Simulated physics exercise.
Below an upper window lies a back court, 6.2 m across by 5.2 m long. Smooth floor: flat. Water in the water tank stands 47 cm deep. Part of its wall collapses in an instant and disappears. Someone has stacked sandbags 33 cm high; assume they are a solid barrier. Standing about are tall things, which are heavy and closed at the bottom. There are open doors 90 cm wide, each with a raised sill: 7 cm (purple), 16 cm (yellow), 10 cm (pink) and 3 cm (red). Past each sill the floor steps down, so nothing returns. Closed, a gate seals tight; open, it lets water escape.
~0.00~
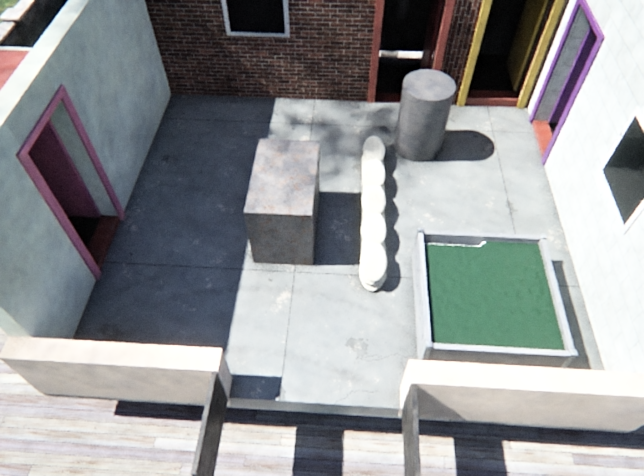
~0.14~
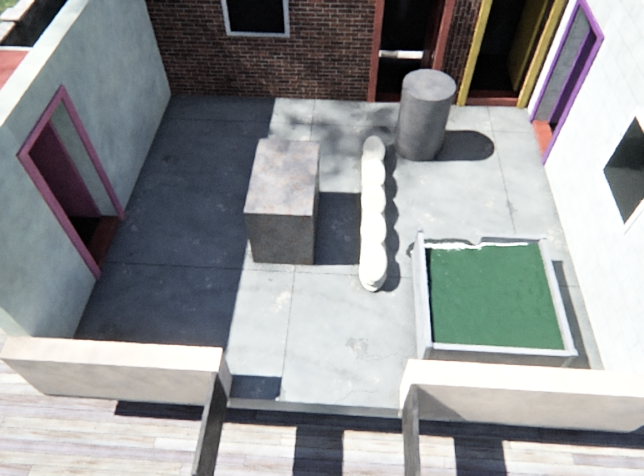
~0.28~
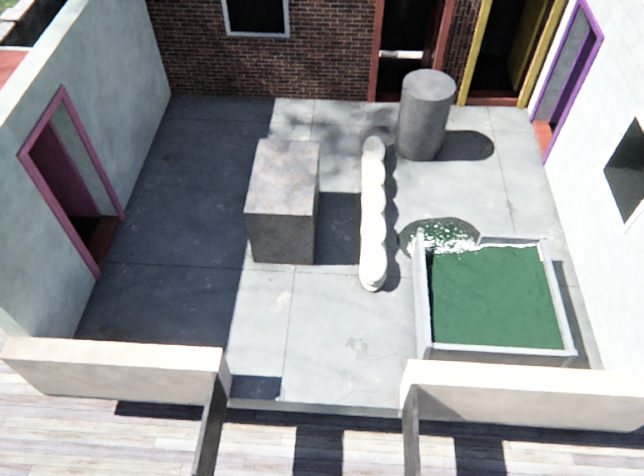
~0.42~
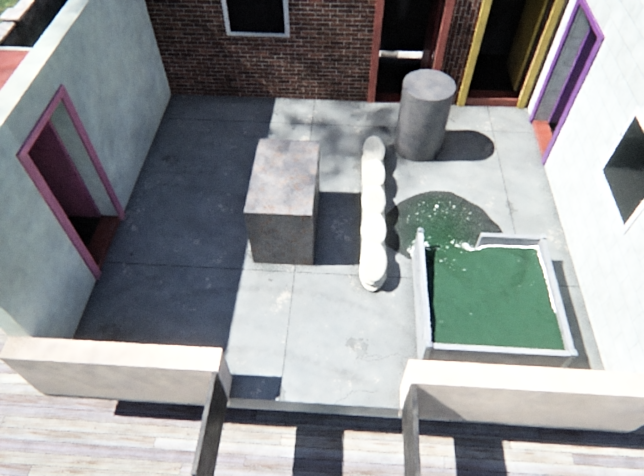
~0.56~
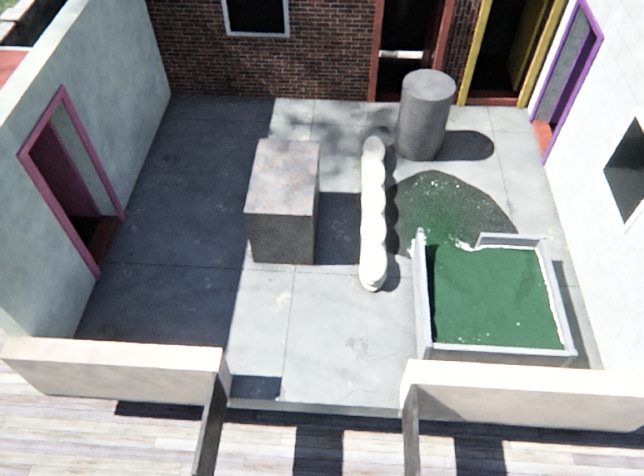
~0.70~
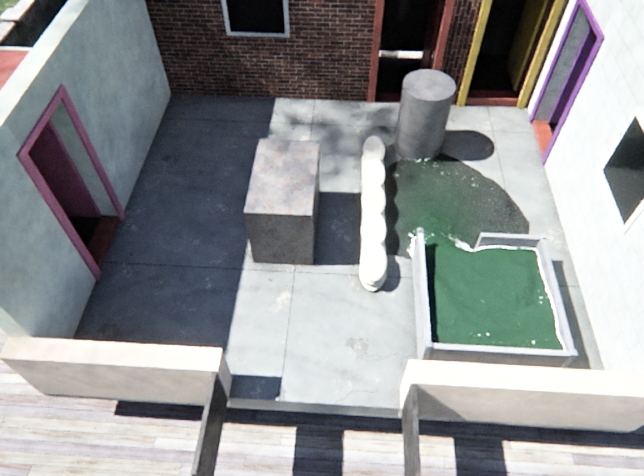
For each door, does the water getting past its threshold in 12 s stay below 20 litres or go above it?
The purple door is going to top the limit; the yellow door is going to fall short of the limit; the pink door is going to fall short of the limit; the red door is going to top the limit.
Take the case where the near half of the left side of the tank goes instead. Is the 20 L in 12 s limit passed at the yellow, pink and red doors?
Then yellow would come out on the low side, pink on the low side and red on the low side.
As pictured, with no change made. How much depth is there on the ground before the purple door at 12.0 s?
Roughly 5.0 centimetres.
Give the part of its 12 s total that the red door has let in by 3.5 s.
About 45 per cent.
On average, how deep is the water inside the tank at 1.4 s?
It averages close to 32 cm.
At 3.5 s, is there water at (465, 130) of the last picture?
By then the spot is drenched.
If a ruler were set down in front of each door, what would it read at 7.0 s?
You'd get purple at 9 cm, yellow at 8 cm, pink at 0 cm, and red at 6 cm.
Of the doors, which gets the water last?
The pink door is last.
After 1.4 s water covers 15 % of the floor and is deepest (25 cm) near (398, 164); purple door not reached, yellow door not reached, pink door not reached, red door not reached.
After 2.2 s water covers 25 % of the floor and is deepest (27 cm) near (398, 156); purple door 7 cm at the sill, 0 L in, yellow door 14 cm at the sill, 0 L in, pink door not reached, red door 5 cm at the sill, 10 L in.
After 3.5 s water covers 30 % of the floor and is deepest (16 cm) near (398, 164); purple door 14 cm at the sill, 14 L in, yellow door 12 cm at the sill, 2 L in, pink door not reached, red door 6 cm at the sill, 39 L in.
After 7.0 s water covers 55 % of the floor and is deepest (10 cm) near (534, 154); purple door 9 cm at the sill, 60 L in, yellow door 8 cm at the sill, 2 L in, pink door not reached, red door 6 cm at the sill, 69 L in.
After 12.0 s water covers 75 % of the floor and is deepest (6 cm) near (587, 398); purple door 5 cm at the sill, 65 L in, yellow door 5 cm at the sill, 2 L in, pink door 3 cm at the sill, 0 L in, red door 4 cm at the sill, 85 L in.
